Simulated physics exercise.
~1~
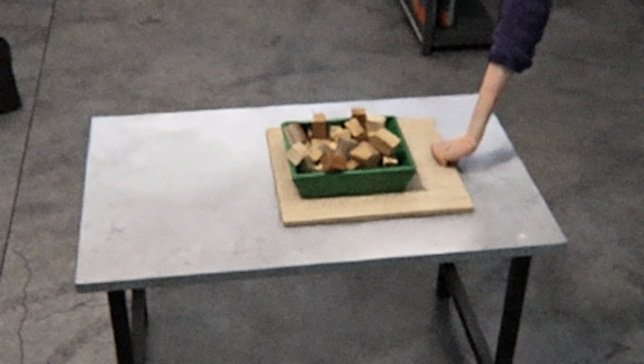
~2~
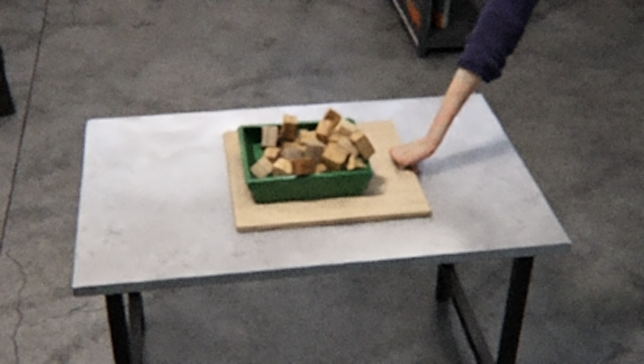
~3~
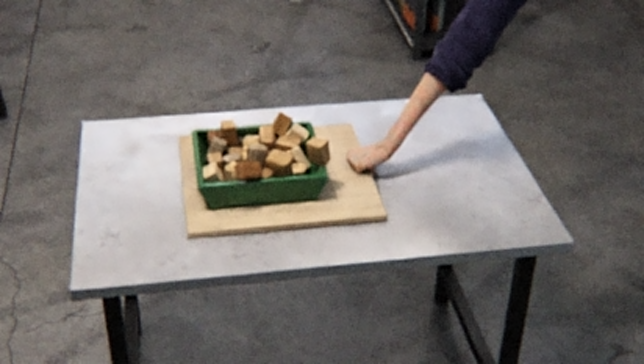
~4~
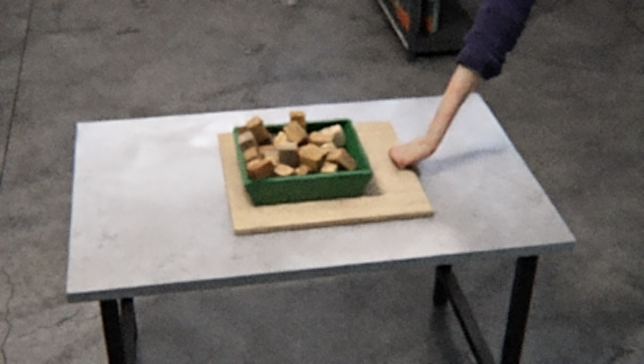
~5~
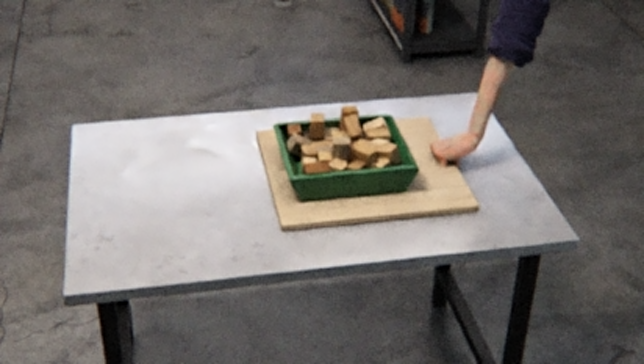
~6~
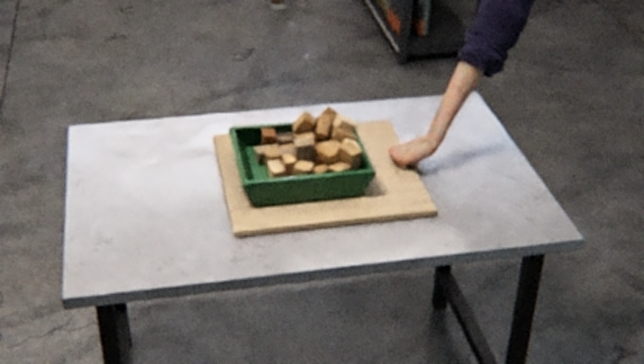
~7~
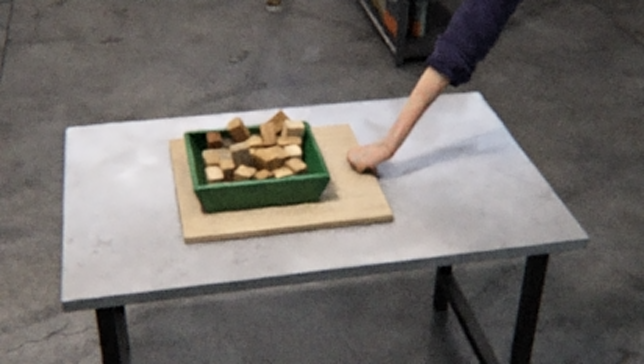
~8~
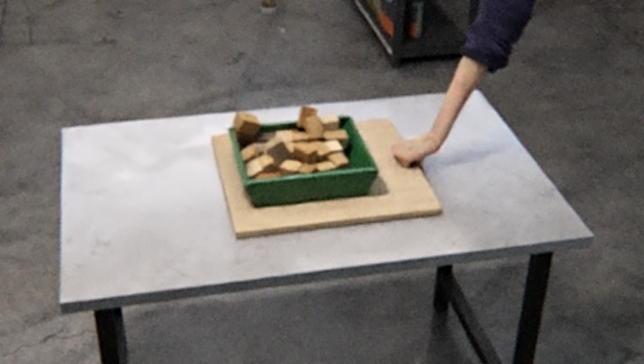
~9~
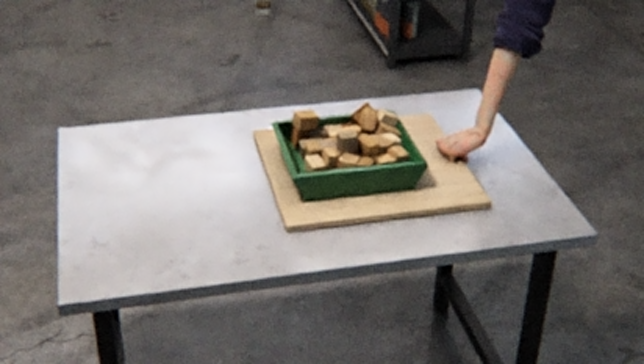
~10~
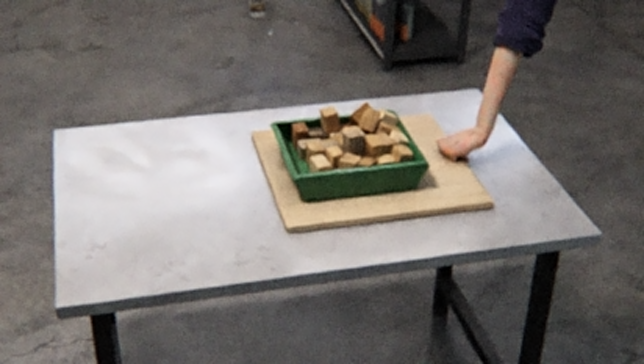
On a grey table, a hand slides a board carrying a green tote of wooden blocks left and back twice, then stops.
